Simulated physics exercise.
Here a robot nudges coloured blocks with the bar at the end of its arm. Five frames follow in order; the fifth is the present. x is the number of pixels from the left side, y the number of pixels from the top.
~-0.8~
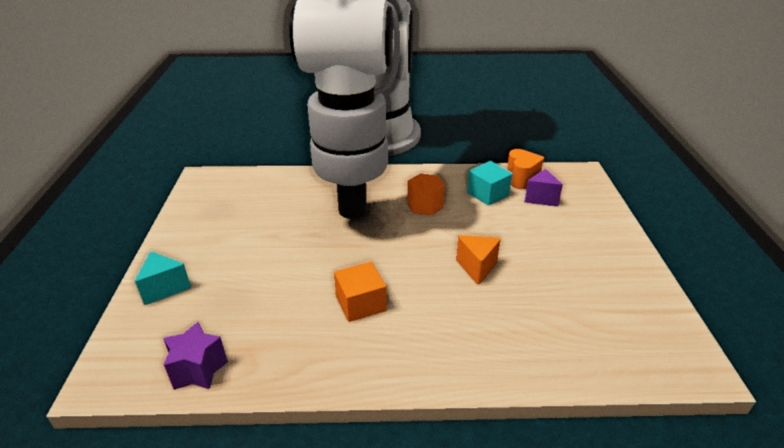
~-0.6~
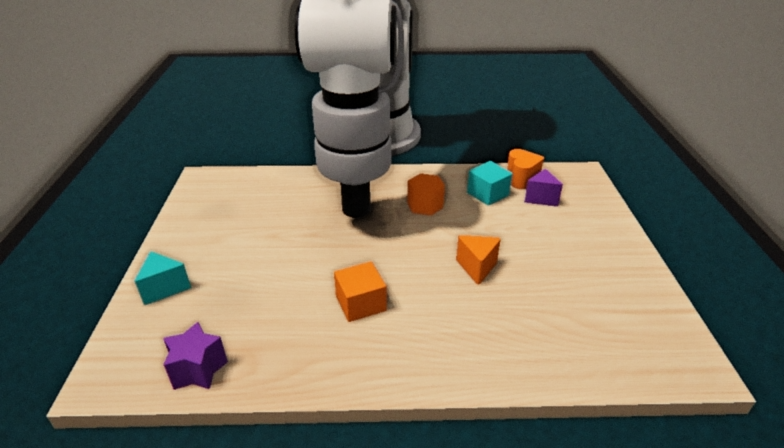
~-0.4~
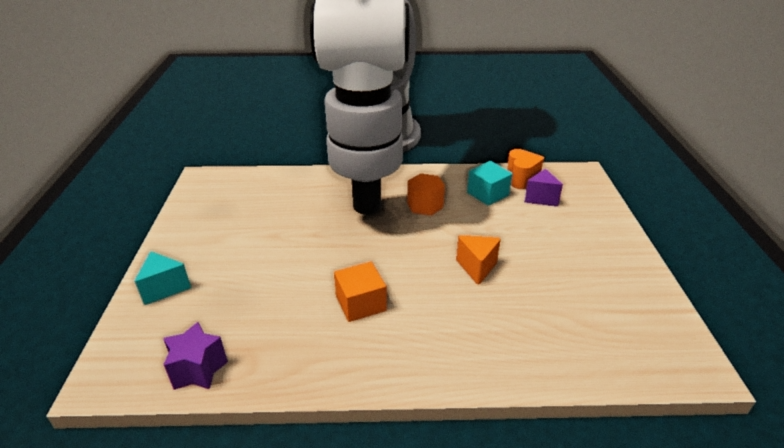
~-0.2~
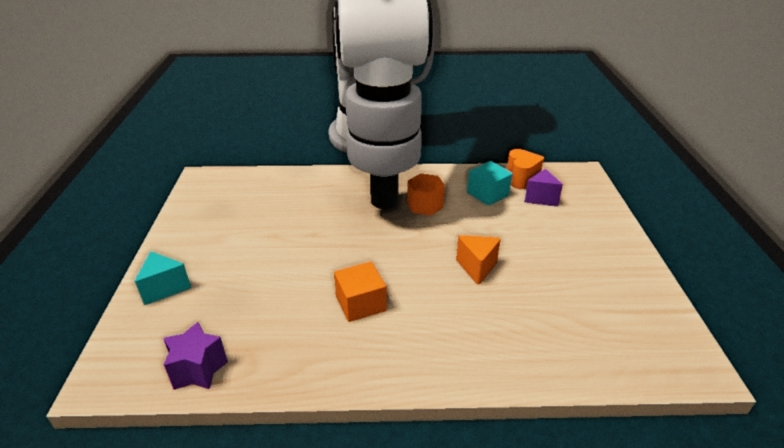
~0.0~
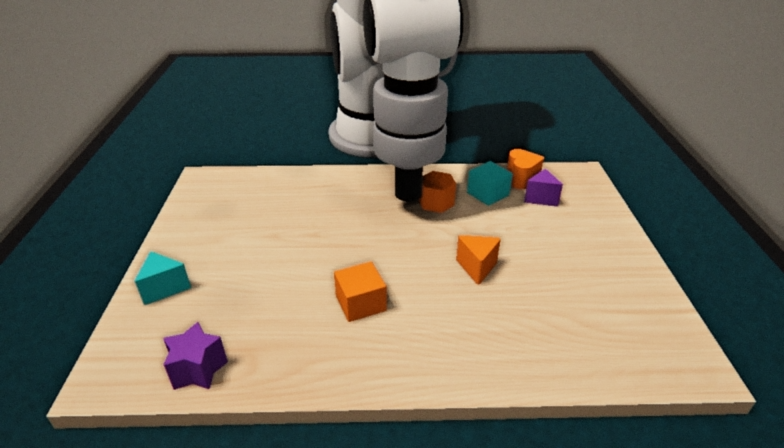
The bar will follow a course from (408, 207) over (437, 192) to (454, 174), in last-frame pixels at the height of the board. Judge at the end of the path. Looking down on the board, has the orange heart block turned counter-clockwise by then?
Yes.
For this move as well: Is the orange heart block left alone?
Final answer: No.
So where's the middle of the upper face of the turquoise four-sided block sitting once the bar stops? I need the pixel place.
The centre of its top will be at (512, 170).
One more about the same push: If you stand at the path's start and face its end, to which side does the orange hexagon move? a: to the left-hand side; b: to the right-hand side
Correct choice: B.
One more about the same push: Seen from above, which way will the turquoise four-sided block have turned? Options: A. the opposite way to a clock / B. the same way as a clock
Letter B.
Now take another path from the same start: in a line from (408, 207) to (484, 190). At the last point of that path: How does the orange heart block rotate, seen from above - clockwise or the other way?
Anticlockwise.
The first path, step by step. One third of the way, bar (429, 185); orange hexagon (460, 174); turquoise four-sided block (494, 171).
Two thirds of the way, bar (445, 174); orange hexagon (475, 166), turned 20° clockwise; turquoise four-sided block (507, 170), turned 45° clockwise; orange heart block (530, 158), turned 15° anticlockwise.
At the end, bar (455, 163); orange hexagon (481, 162), turned 35° clockwise; turquoise four-sided block (512, 170), turned 60° clockwise; orange heart block (534, 159), turned 35° anticlockwise.
